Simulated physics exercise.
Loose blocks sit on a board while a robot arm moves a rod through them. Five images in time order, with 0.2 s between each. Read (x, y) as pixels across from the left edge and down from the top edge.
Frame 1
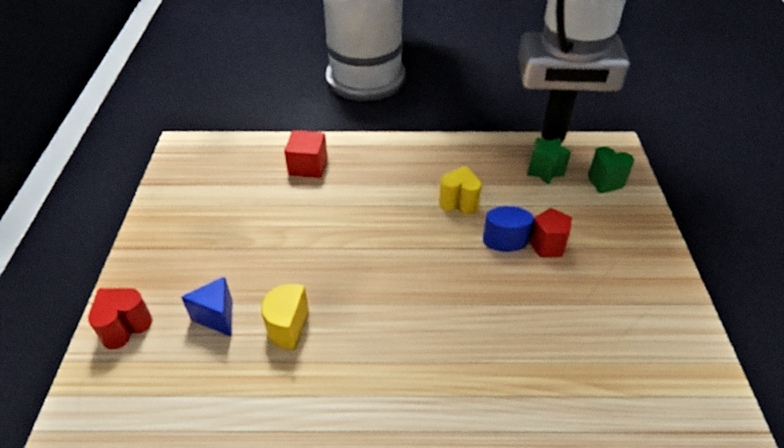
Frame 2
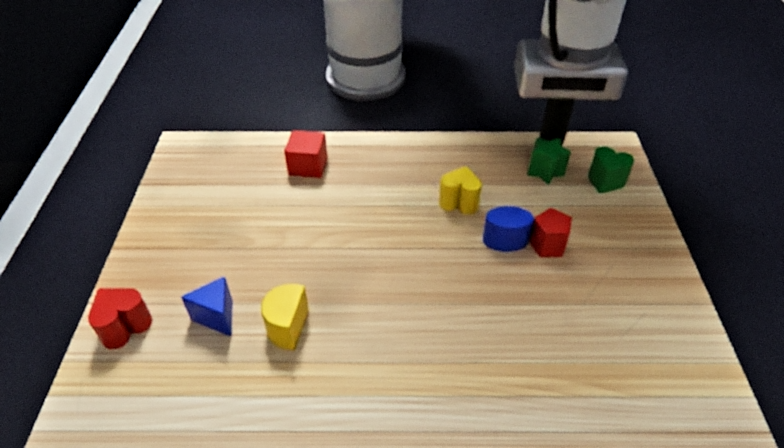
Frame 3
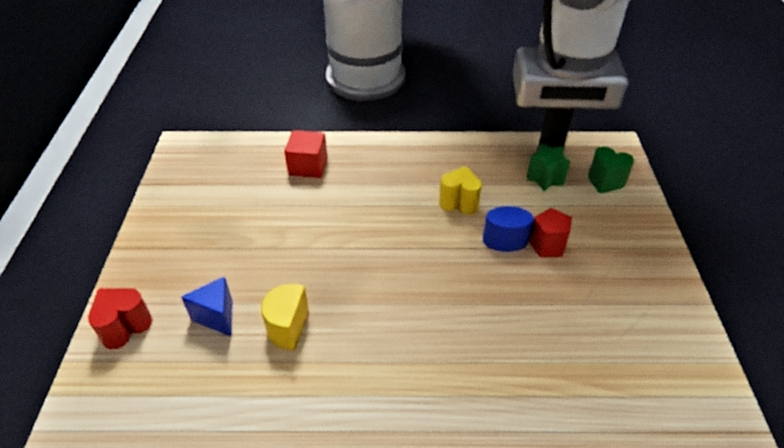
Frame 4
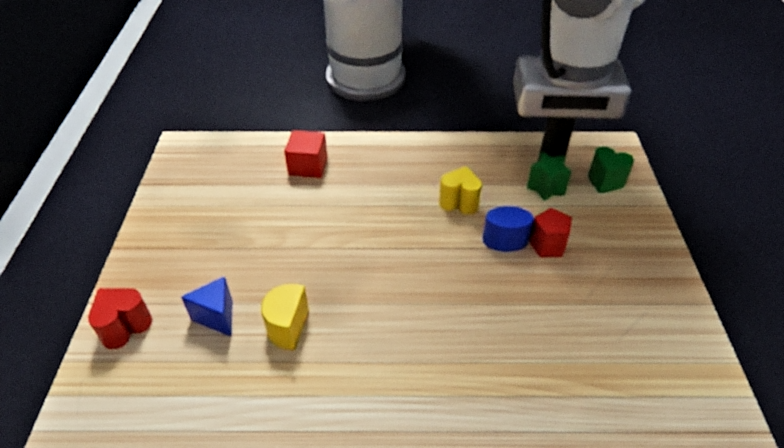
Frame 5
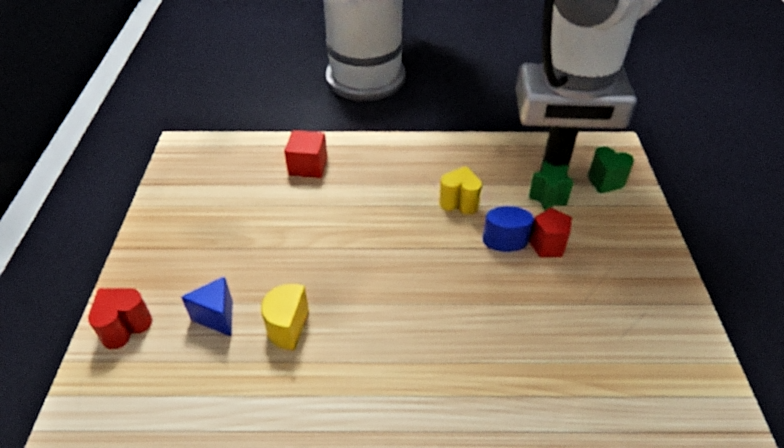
The robot arm's dark rod came up behind the green star-shaped block and pushed it a short way toward the viewer, closer to the red pentagon, while the other blocks stayed still.
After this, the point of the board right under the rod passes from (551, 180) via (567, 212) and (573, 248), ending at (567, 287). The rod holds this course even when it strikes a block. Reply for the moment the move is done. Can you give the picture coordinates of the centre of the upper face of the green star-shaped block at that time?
Just about (548, 243).
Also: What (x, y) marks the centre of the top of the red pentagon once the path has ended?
Around pixel (511, 250).
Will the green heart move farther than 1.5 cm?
I believe not.
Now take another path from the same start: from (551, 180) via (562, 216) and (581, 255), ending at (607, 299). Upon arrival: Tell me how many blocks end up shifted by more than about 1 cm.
That push would leave two blocks displaced by more than about 1 cm.
On the path given first. One third of the way, rod (570, 205); green star-shaped block (555, 201), turned 35° clockwise; red pentagon (553, 224), turned 10° anticlockwise.
Two thirds of the way, rod (575, 241); green star-shaped block (551, 227), turned 70° clockwise; red pentagon (532, 246), turned 25° clockwise.
At the end, rod (569, 279); green star-shaped block (548, 243), turned 115° clockwise; red pentagon (511, 250), turned 45° clockwise; green heart not moved.
